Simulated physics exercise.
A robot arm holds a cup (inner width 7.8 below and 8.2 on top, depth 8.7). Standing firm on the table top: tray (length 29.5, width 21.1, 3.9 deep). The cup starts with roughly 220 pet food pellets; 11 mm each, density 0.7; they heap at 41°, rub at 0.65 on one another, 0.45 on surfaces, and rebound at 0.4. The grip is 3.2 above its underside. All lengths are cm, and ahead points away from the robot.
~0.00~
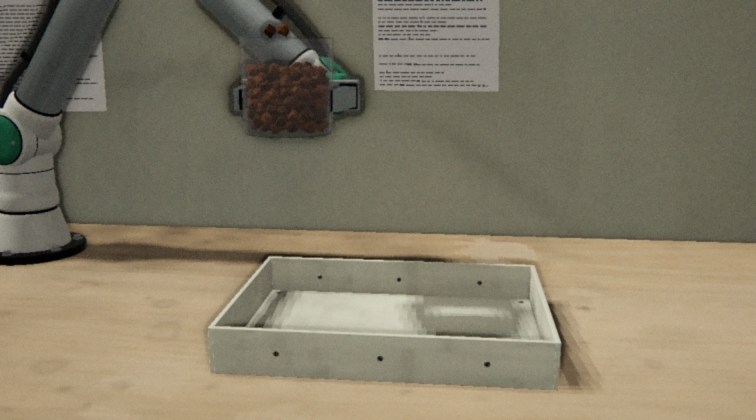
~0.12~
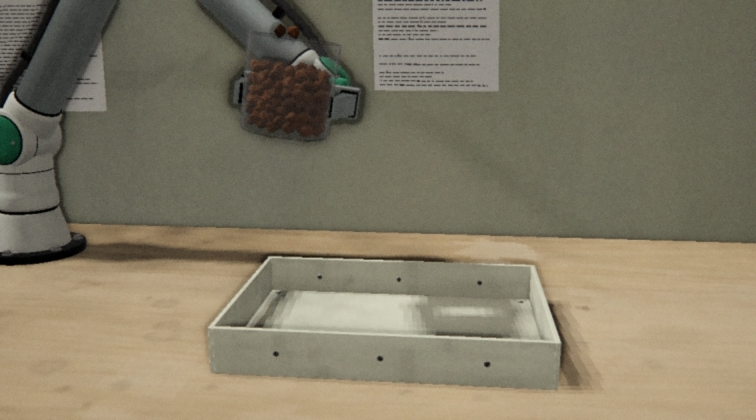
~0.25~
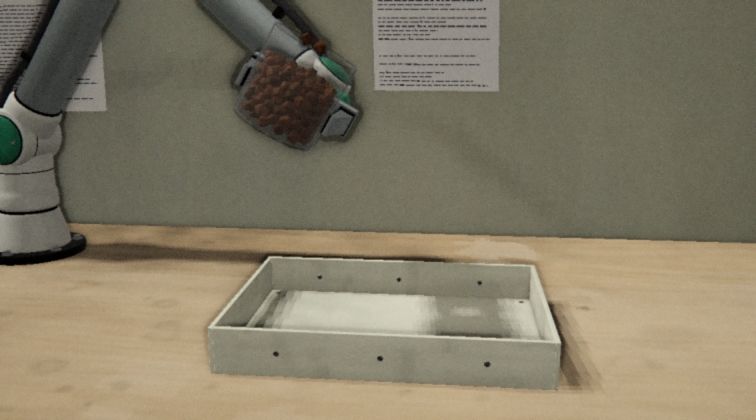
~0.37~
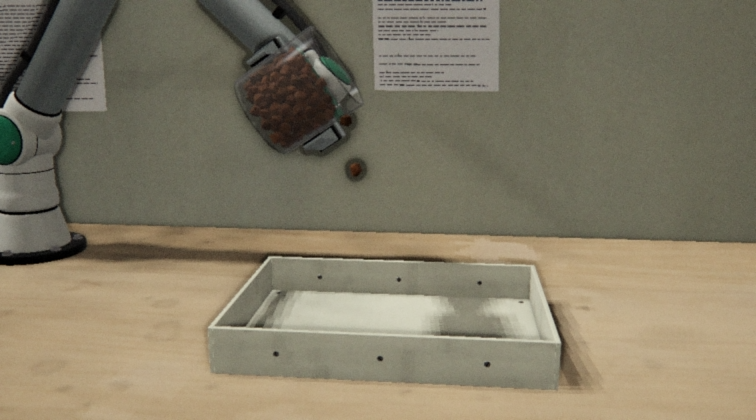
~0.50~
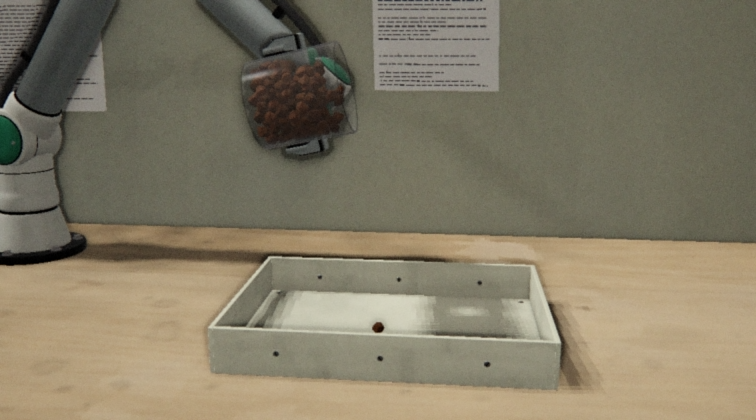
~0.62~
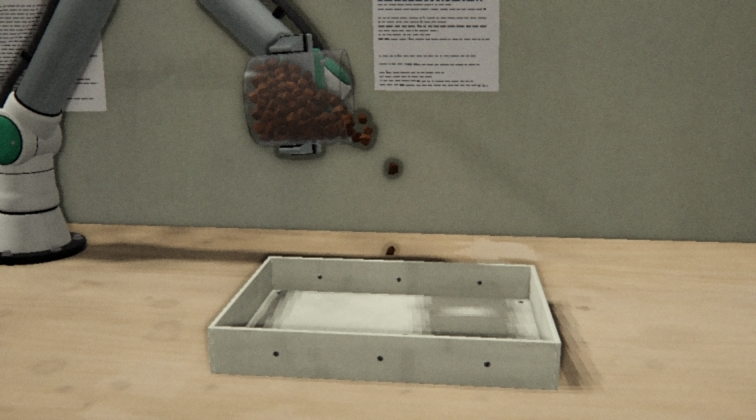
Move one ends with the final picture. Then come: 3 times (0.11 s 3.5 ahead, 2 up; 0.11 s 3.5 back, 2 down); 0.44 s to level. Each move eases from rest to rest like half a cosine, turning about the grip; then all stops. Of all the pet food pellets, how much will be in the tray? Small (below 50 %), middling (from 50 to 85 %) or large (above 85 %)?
In the tray the share is large, above 85 %.
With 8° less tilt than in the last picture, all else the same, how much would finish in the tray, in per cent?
It would be near 80 per cent.
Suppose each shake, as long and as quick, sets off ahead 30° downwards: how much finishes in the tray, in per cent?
About 55 per cent.
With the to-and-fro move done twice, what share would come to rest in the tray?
Then about 90 per cent.
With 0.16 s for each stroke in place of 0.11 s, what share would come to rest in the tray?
It would be near 70 per cent.
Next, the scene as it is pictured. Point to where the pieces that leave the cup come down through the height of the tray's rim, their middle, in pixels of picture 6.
Near (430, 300).
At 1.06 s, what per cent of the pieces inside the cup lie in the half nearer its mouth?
Roughly 85 per cent.
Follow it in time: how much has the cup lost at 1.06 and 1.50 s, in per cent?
About 90, 100.
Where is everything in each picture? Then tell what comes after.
In the first picture, cup middle at (288, 87), level; upper third of the load around (286, 78), from x 250 to 325, top at y 30; 219 in the cup.
In the second picture, cup middle at (289, 87), tilted 8° forward; upper third of the load around (288, 77), from x 250 to 325, top at y 30.
In the third picture, cup middle at (294, 89), tilted 30° forward; upper third of the load around (284, 78), from x 250 to 330, top at y 40; 218 in the cup, 1 in flight or on a rim.
In the fourth picture, cup middle at (298, 93), tilted 56° forward; upper third of the load around (286, 79), from x 250 to 355, top at y 55; 217 in the cup, 2 in flight or on a rim.
In the fifth picture, cup middle at (300, 97), tilted 78° forward; upper third of the load around (287, 81), from x 255 to 390, top at y 65; 217 in the cup, 2 in the tray.
In the sixth picture, cup middle at (300, 99), tilted 86° forward; upper third of the load around (283, 87), from x 255 to 405, top at y 65; 215 in the cup, 3 in the tray, 1 in flight or on a rim.
After 1.06 s, tilted 86° forward, highest piece 21 above the table; 154 in the tray, 22 in the cup, 43 in flight or on a rim.
After 1.50 s, tilted 43° forward, highest piece 25 above the table; 214 in the tray, 5 in the cup.
After 1.92 s, level, highest piece 21 above the table; 214 in the tray, 5 in the cup.
After 2.97 s, level, highest piece 21 above the table; 214 in the tray, 5 in the cup.
At rest, 214 in the tray, 5 in the cup. That is 98 % in the tray.
